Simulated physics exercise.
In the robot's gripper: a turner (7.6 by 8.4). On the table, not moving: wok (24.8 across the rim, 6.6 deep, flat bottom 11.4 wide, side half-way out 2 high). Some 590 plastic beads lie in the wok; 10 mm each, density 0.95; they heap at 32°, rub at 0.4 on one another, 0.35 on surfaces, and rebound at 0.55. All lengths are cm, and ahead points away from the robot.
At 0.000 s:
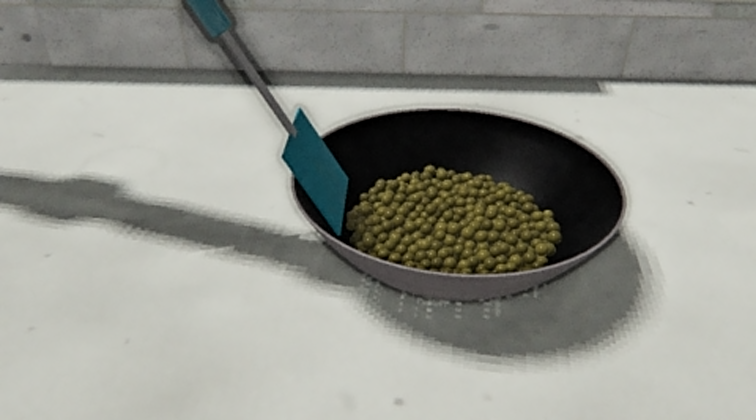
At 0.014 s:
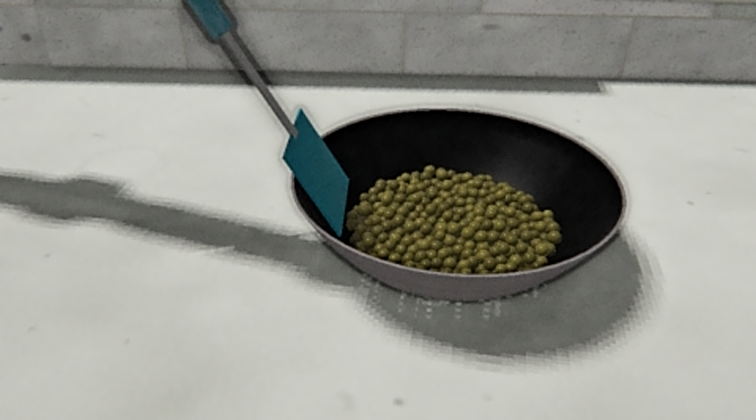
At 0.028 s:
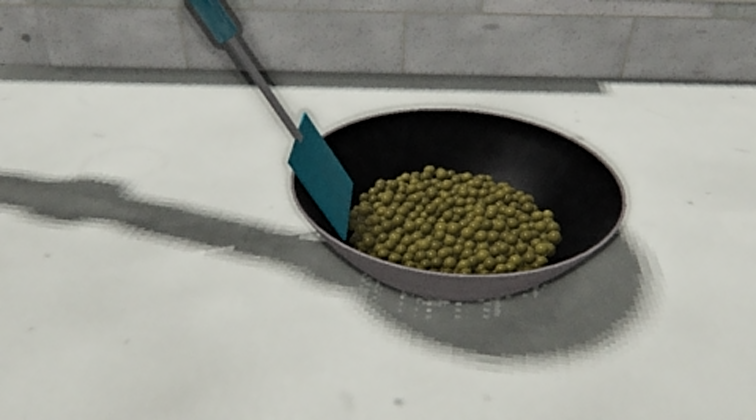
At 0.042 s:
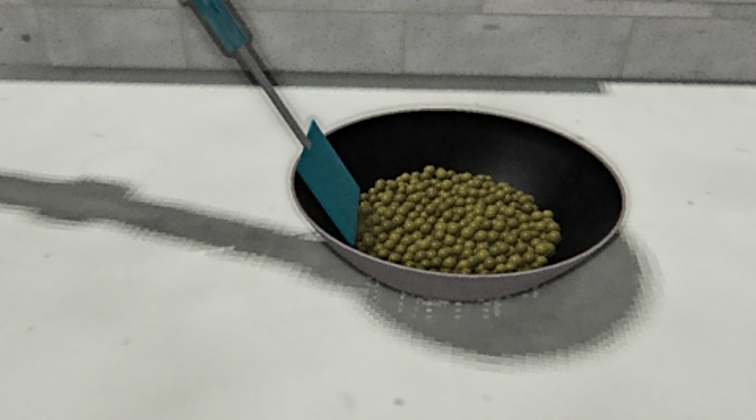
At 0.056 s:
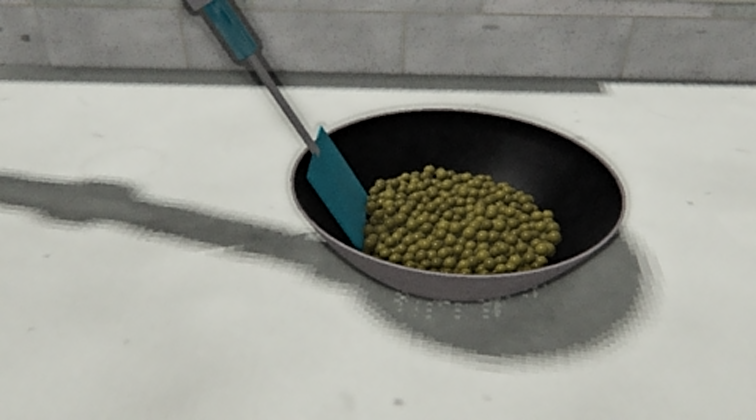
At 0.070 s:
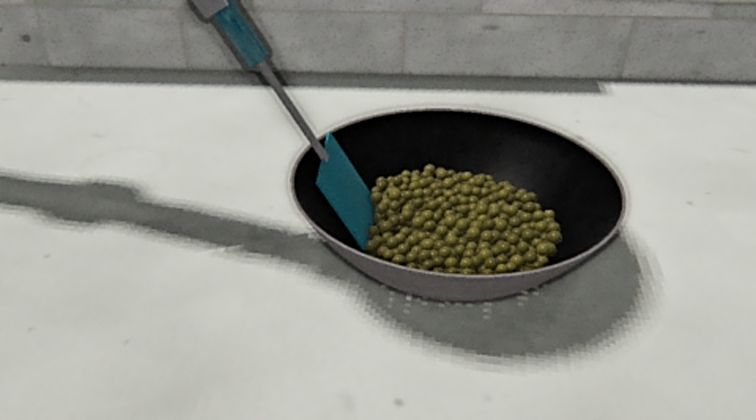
A dark wok with a pale outer side sits on a white surface before a grey block wall, seen from slightly above by a camera that stays still. Small olive-green beads lie heaped inside it, and a turner with a teal blade and handle slants in from the upper left. The turner slides slowly rightward and slightly down, nudging the heap's left edge, while the wok stays put.
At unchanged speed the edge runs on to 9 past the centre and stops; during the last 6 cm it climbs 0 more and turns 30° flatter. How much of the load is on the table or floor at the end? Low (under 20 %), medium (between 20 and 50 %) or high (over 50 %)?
Answer: Low; under 20 % of the plastic beads finish on the table or floor.
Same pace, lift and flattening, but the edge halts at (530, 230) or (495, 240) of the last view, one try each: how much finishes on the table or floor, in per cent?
About 0 and 0 per cent.
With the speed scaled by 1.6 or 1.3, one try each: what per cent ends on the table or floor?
Some 30 and 20 per cent.
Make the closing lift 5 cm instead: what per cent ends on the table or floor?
About 20 per cent.
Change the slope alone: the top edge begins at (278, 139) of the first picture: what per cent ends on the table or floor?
About 10 per cent.
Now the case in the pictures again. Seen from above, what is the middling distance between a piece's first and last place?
Some 5 cm.
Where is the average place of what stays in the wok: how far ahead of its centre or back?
Roughly 4.0 cm ahead.
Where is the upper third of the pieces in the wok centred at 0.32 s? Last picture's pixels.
Near (548, 197).
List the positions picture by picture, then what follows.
In the first picture, turner top edge at (291, 130), sloping 60°; upper third of the load around (451, 221), from x 350 to 555, top at y 170; 588 in the wok.
In the second picture, turner top edge at (292, 131), sloping 60°; upper third of the load around (451, 221), from x 350 to 555, top at y 170.
In the third picture, turner top edge at (297, 135), sloping 60°; upper third of the load around (450, 221), from x 350 to 555, top at y 170.
In the fourth picture, turner top edge at (306, 143), sloping 60°; upper third of the load around (450, 222), from x 350 to 555, top at y 170.
In the fifth picture, turner top edge at (314, 149), sloping 60°; upper third of the load around (451, 220), from x 350 to 555, top at y 170.
In the sixth picture, turner top edge at (323, 155), sloping 60°; upper third of the load around (452, 218), from x 355 to 555, top at y 170; 588 in the wok.
By 0.19 s, sloping 60°, highest piece 6 above the table; 588 in the wok.
By 0.32 s, sloping 49°, highest piece 7 above the table; 588 in the wok.
By 0.58 s, sloping 30°, highest piece 8 above the table; 520 in the wok, 66 on the table or floor, 2 on the blade or in flight.
By 1.63 s, sloping 30°, highest piece 8 above the table; 518 in the wok, 70 on the table or floor.
Final count, 518 in the wok, 70 on the table or floor. That is 12 % on the table or floor.
